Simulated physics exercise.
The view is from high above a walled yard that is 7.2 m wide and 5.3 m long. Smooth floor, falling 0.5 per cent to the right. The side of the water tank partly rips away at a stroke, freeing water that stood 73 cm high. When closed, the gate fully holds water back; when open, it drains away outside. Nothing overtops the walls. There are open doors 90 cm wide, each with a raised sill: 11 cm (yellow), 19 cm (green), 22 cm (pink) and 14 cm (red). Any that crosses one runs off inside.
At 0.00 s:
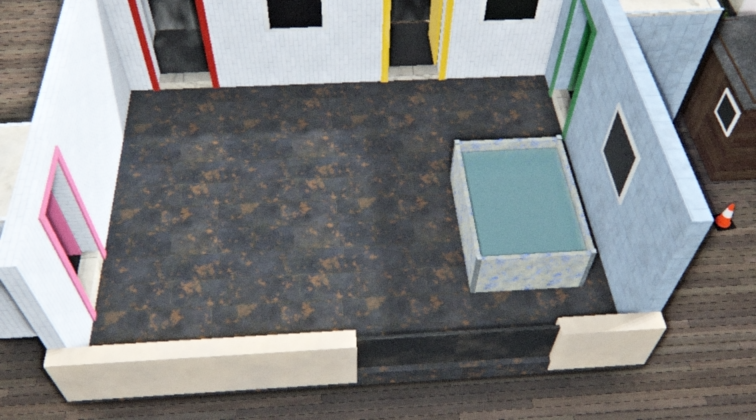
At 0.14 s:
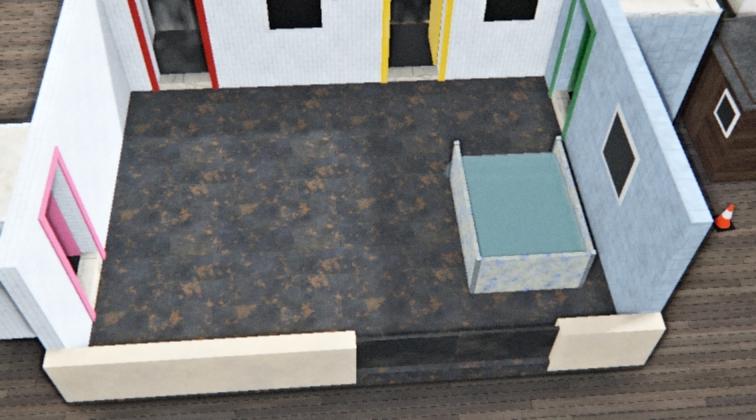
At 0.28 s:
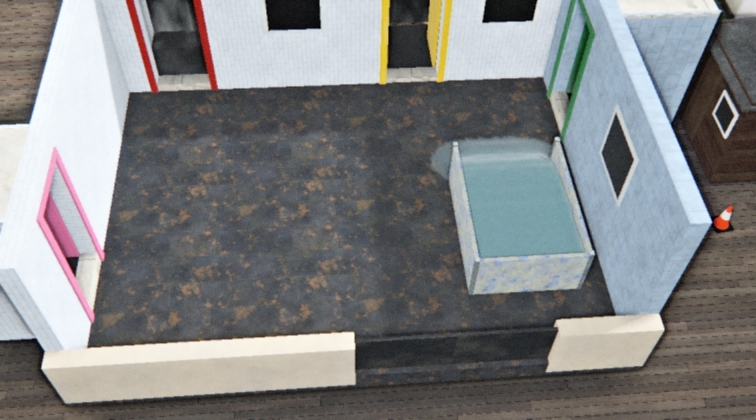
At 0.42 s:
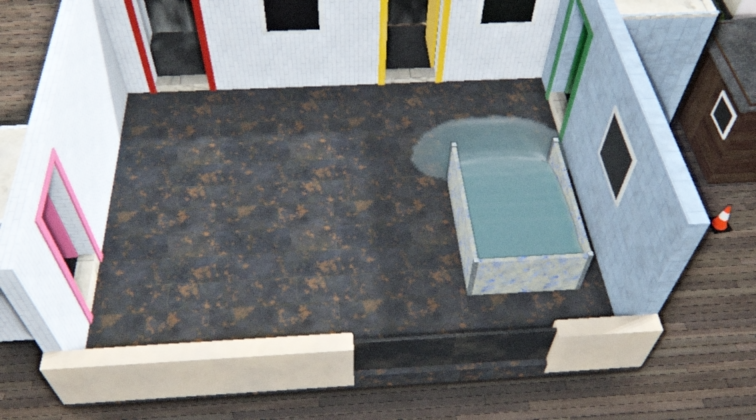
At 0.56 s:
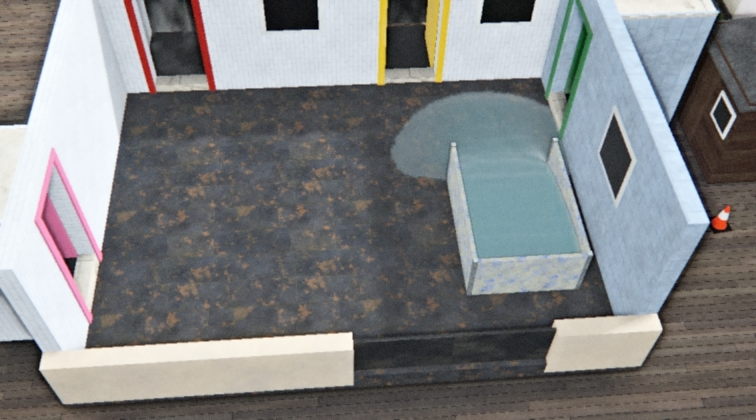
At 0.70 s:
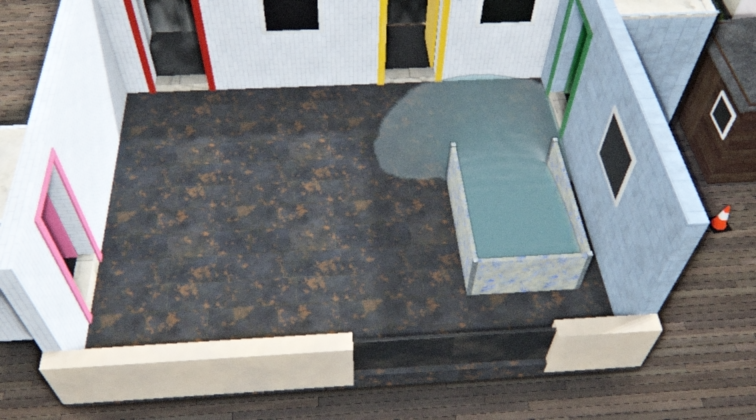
A walled yard with a dark, rust-flecked floor is seen from high above, its view holding almost still. A pale-sided tank of blue-green water stands at the right near a blue wall and a green-edged doorway, with red and yellow doorways at the back and a pink one at left. The tank's far side gives way, and water pours out, spreading backward and leftward in a widening, rounded sheet.
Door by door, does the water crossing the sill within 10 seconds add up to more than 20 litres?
Outcome: The yellow door lets the inflow top the limit, the green door lets the inflow top the limit, the pink door holds the inflow within the limit, the red door holds the inflow within the limit.
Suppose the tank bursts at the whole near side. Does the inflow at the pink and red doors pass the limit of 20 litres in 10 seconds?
Pink door doesn't reach it, red door doesn't reach it.
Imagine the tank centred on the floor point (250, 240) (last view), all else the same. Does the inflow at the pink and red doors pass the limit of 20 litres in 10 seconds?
Pink: Within limit; red: Too much.
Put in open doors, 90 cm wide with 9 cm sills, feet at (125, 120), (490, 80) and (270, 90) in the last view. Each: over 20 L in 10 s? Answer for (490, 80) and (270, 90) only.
Well, the first one ends up on the high side, the second one on the low side.
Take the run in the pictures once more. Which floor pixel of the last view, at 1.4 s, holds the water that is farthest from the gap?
Point: Roughly (327, 90) in the last view.
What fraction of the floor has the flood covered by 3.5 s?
About 45 per cent.
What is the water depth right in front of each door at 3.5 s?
In cm: Yellow 18, green 22, pink 0, red 5.
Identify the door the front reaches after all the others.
It would be the pink one.
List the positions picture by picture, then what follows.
In the first frame, the water tank at (521, 198) is whole and still, 73 cm deep.
In the second frame, the front is at a hidden place, 0.9 m from the gap on the water tank's far side; 0.4 m2 of floor is under water; 73 cm left at the back of the water tank.
In the third frame, water pours out on the water tank's far side and has run 1.1 m, to a hidden place; typically 13 cm deep outside, 73 cm at the water tank's back.
In the fourth frame, the front is at (557, 136), 1.5 m from the gap on the water tank's far side; 2.6 m2 of floor is under water; 72 cm left at the back of the water tank.
In the fifth frame, the front is at (511, 97), 1.9 m from the gap on the water tank's far side; 4.2 m2 of floor is under water; 64 cm left at the back of the water tank.
In the sixth frame, water pours out on the water tank's far side and has run 2.4 m, to (523, 80); typically 8 cm deep outside, 62 cm at the water tank's back.
After 1.4 s water covers 20 % of the floor and is deepest (52 cm) near (530, 82); yellow door 26 cm at the sill, 23 L in, green door 21 cm at the sill, 0 L in, pink door not reached, red door not reached.
After 2.2 s water covers 25 % of the floor and is deepest (40 cm) near (547, 103); yellow door 27 cm at the sill, 87 L in, green door 35 cm at the sill, 28 L in, pink door not reached, red door not reached.
After 3.5 s water covers 45 % of the floor and is deepest (23 cm) near (554, 125); yellow door 18 cm at the sill, 151 L in, green door 22 cm at the sill, 88 L in, pink door not reached, red door 5 cm at the sill, 0 L in.
After 6.0 s water covers 80 % of the floor and is deepest (19 cm) near (81, 376); yellow door 8 cm at the sill, 166 L in, green door 10 cm at the sill, 93 L in, pink door 7 cm at the sill, 0 L in, red door 10 cm at the sill, 0 L in.
After 10.0 s water covers 95 % of the floor and is deepest (10 cm) near (81, 376); yellow door 4 cm at the sill, 166 L in, green door 6 cm at the sill, 93 L in, pink door 8 cm at the sill, 0 L in, red door 6 cm at the sill, 0 L in.
